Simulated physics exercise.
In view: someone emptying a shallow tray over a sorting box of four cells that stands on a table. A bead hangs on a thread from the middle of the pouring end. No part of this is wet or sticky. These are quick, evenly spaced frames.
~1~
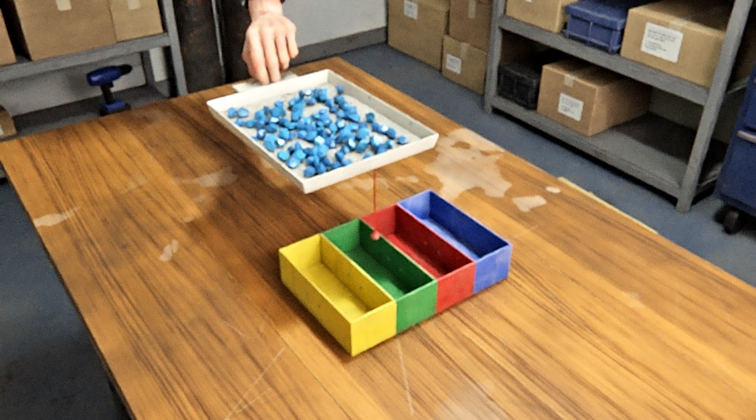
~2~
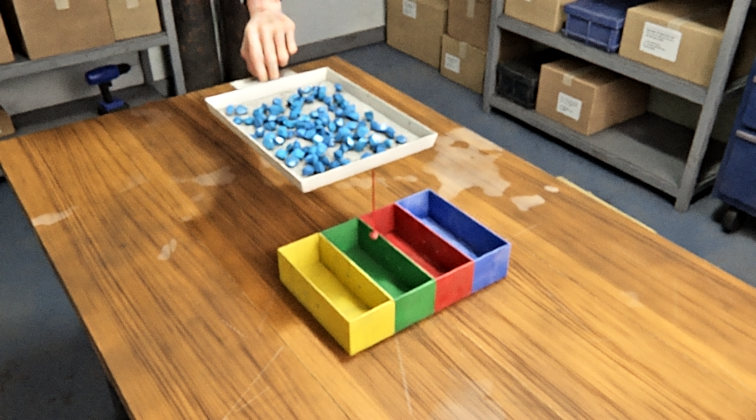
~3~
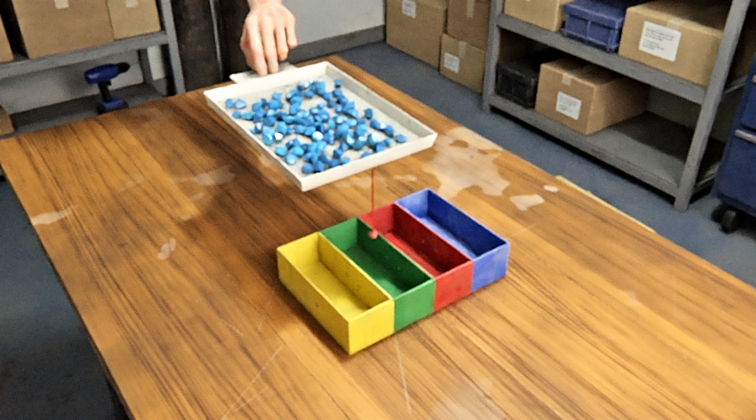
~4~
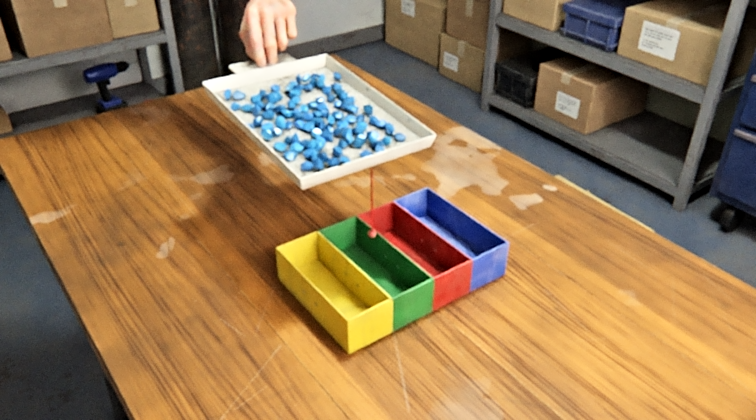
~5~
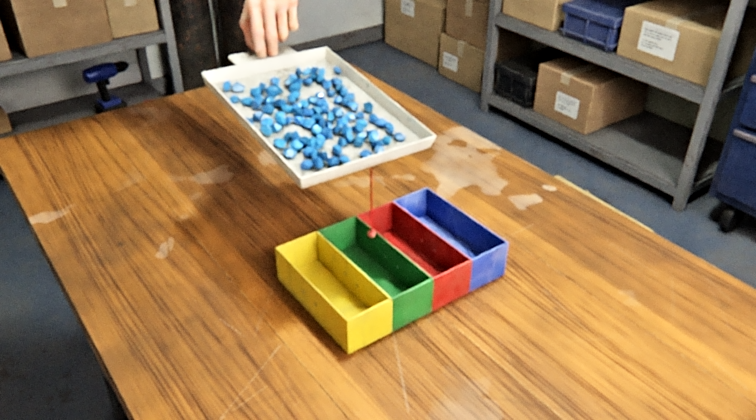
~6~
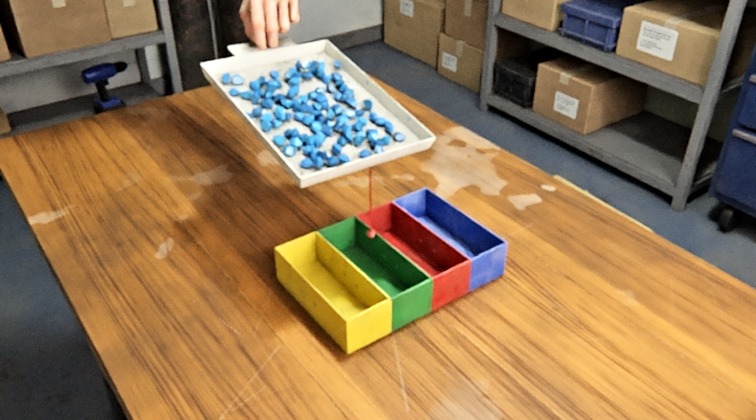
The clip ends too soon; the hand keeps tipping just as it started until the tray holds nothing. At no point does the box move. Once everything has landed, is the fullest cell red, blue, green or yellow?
It is the red cell.
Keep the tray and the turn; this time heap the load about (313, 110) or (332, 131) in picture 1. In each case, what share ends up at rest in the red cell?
In turn 50 and 40 in a hundred.
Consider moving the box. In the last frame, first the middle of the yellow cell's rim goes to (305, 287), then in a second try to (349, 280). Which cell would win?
The blue cell; the red cell.
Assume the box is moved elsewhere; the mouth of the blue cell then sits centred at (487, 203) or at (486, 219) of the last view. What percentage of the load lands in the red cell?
First placement: Some 10 %; second placement: Some 40 %.
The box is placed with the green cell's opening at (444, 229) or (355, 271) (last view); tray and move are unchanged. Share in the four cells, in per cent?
First placement near 70 percent, second near 90 percent.
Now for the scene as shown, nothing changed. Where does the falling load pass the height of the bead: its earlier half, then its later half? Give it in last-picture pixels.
About (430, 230) to begin with, then about (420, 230).
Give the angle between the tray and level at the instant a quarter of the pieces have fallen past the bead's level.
That happens at close to 85 degrees.
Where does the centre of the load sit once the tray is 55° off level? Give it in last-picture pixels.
The middle of the load sits near (373, 124).
Just after the last frame, tray tipped steeply; every one on the tray.
A moment on, tray tipped right over; roughly half on the tray; roughly a quarter in the red cell; about a tenth in the blue cell; about a tenth in the green cell; just a few in the yellow cell; about a tenth falling or outside the box.
Further on, tray tipped past a quarter turn; roughly half in the red cell; roughly a quarter in the blue cell; roughly a quarter in the green cell; about a tenth in the yellow cell; just a few falling or outside the box.
When it is over, tray tipped past a quarter turn; roughly half in the red cell; roughly a quarter in the blue cell; roughly a quarter in the green cell; about a tenth in the yellow cell; just a few outside the box.
